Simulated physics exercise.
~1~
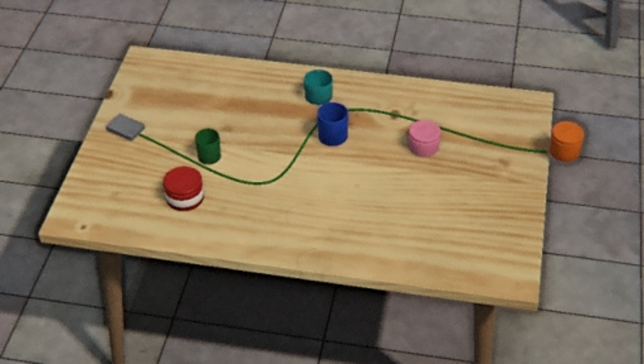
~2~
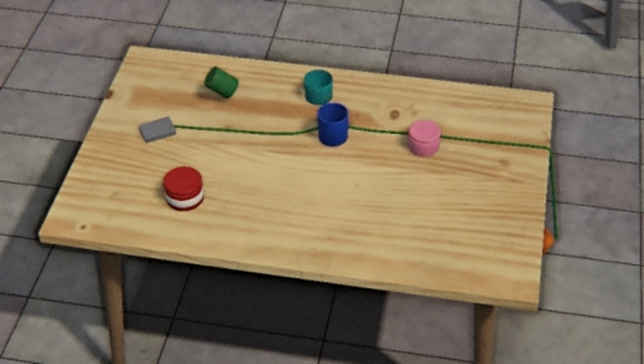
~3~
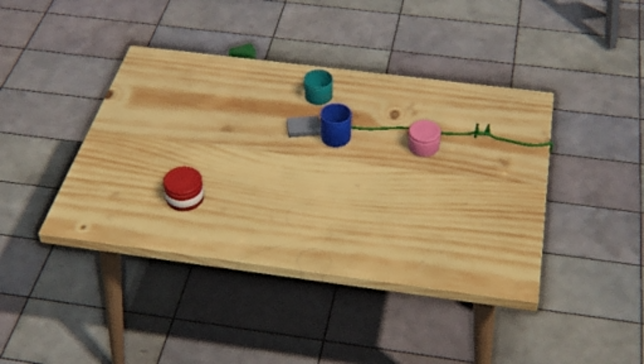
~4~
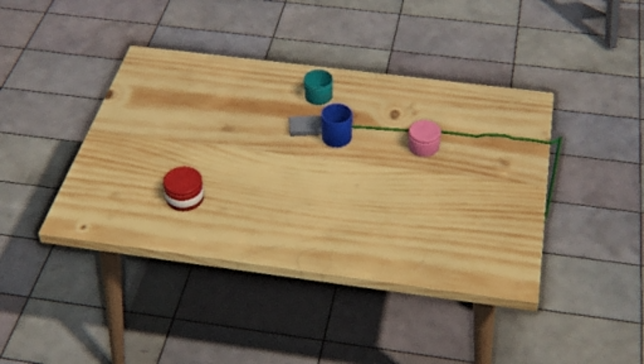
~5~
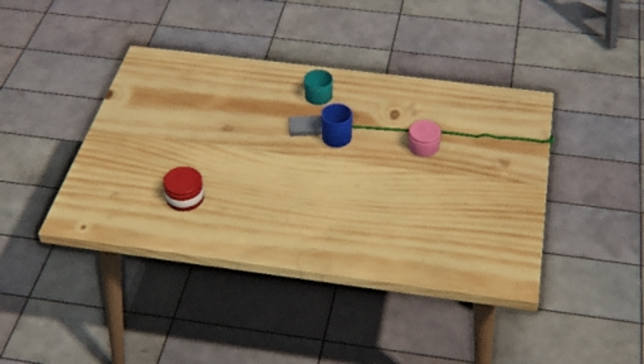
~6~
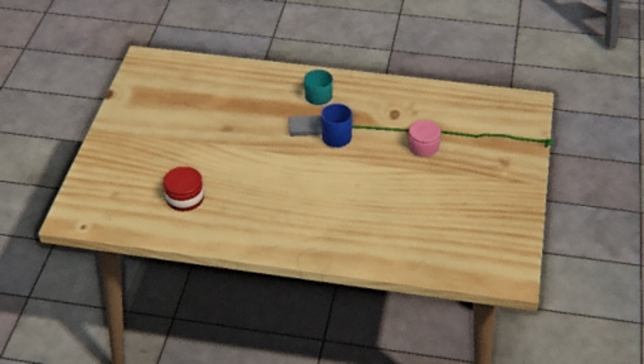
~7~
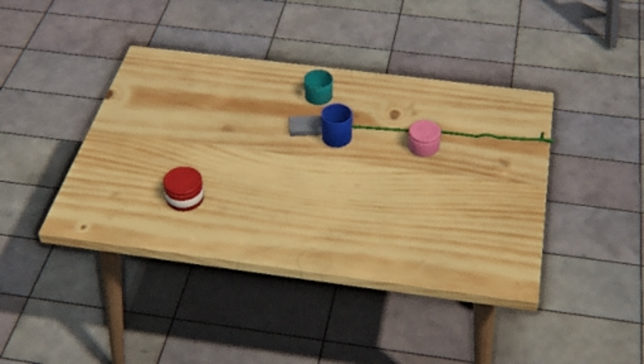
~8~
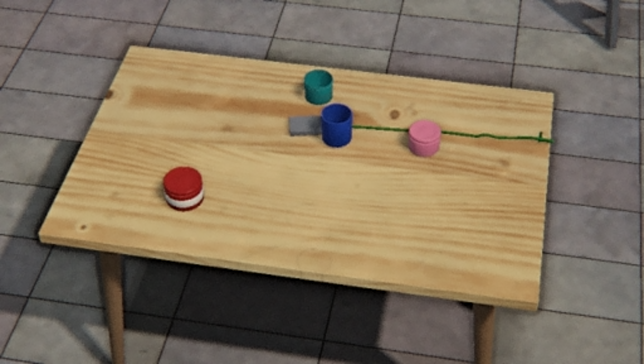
Wooden table with an orange speaker falling off the right edge, dragging a grey phone to the blue mug, green cup toppling off.
